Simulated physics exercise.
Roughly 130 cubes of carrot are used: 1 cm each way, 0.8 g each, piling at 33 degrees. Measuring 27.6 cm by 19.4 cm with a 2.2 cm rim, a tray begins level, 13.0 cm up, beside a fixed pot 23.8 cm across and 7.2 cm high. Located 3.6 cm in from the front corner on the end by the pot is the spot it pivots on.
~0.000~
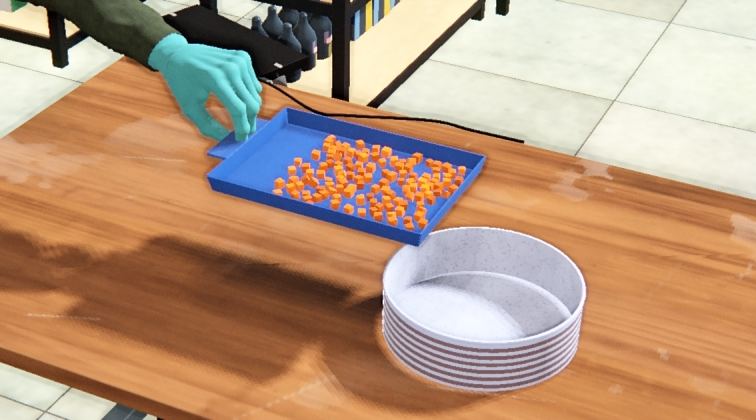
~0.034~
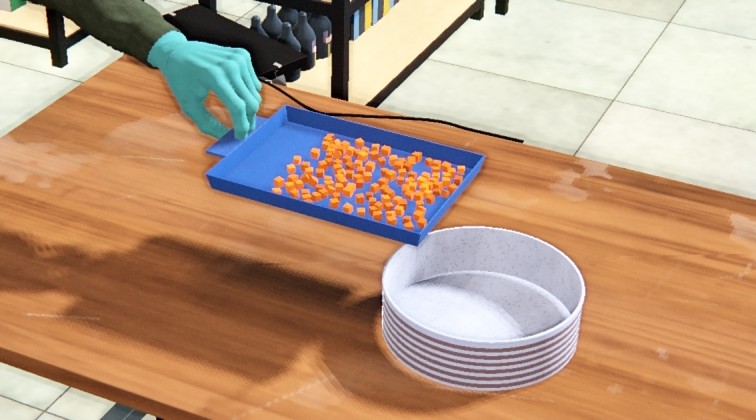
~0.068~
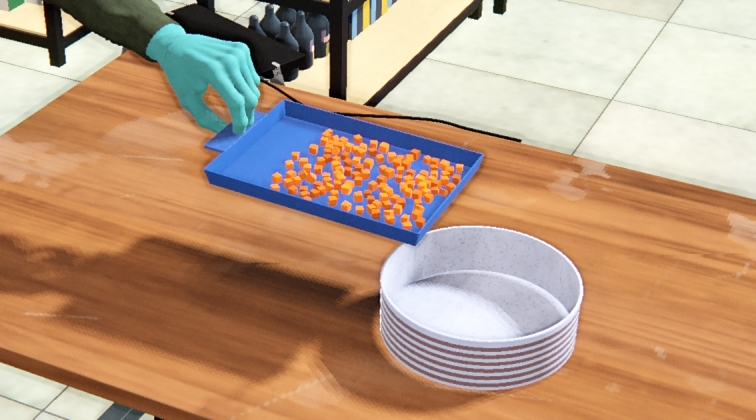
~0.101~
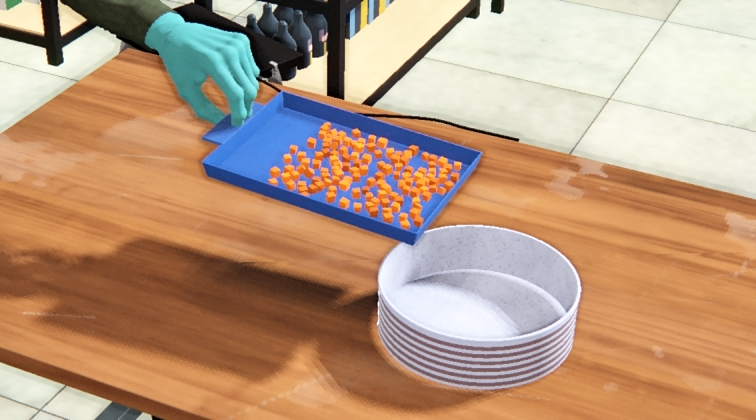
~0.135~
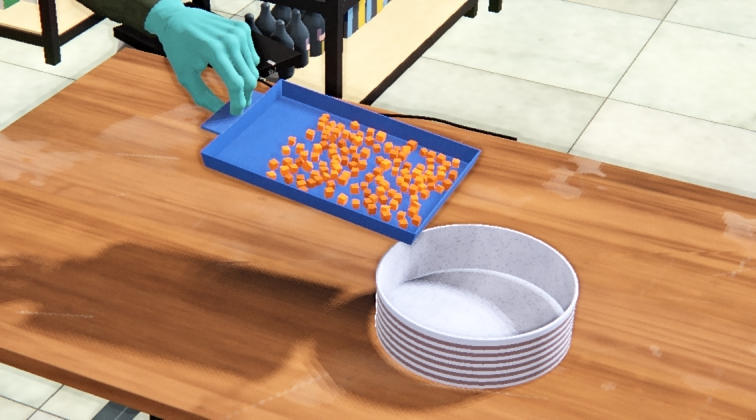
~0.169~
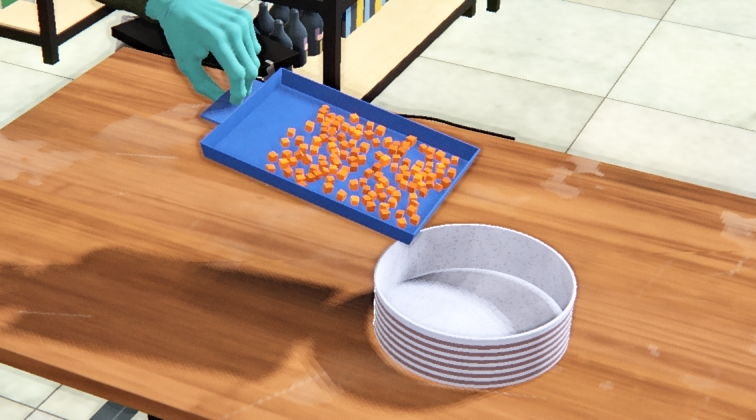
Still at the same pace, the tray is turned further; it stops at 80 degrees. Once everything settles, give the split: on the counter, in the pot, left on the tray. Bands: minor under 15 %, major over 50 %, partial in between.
Counter: Minor, pot: Major, tray: Partial.
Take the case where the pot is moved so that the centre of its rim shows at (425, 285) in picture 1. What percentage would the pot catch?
I'd expect near 65 per cent.
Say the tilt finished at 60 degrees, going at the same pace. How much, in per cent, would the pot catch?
Around 30 per cent, then.
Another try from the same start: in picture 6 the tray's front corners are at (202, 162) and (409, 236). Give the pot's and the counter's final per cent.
Pot 35, counter 45.
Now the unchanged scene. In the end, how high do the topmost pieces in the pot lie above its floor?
It gets to about 1.0 cm.
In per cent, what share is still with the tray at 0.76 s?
Of the load, some 95 percent.
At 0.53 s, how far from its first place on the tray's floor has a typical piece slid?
I'd say close to 2 centimetres.
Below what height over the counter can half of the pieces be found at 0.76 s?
Around 16 cm up.
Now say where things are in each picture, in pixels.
The first frame shows tray tilt 0 degrees, front corners at (212, 175) and (419, 231); middle of the pieces at (368, 178); pot at (484, 281).
The second frame shows tray tilt 0 degrees, front corners at (211, 173) and (418, 231); middle of the pieces at (367, 177).
The third frame shows tray tilt 2 degrees, front corners at (210, 168) and (416, 230); middle of the pieces at (365, 175).
The fourth frame shows tray tilt 4 degrees, front corners at (208, 161) and (415, 230), lowest corner right front; middle of the pieces at (364, 170).
The fifth frame shows tray tilt 7 degrees, front corners at (206, 151) and (413, 230), lowest corner right front; middle of the pieces at (362, 165).
The sixth frame shows tray tilt 10 degrees, front corners at (206, 142) and (412, 231), lowest corner right front; middle of the pieces at (361, 160); pot at (475, 278). The tray's pace is about 95 degrees a second.
After 0.53 s, tilt 45 degrees; the tray holds 100 %, the pot 0 %.
Then, at 0.76 s, tilt 66 degrees; the tray holds 95 %, the pot 0 %.
After 1.11 s, tilt 80 degrees; the tray holds 55 %, the pot 45 %.
In the end, at 2.7 s, counter 0 %, pot 60 %, tray 40 %.
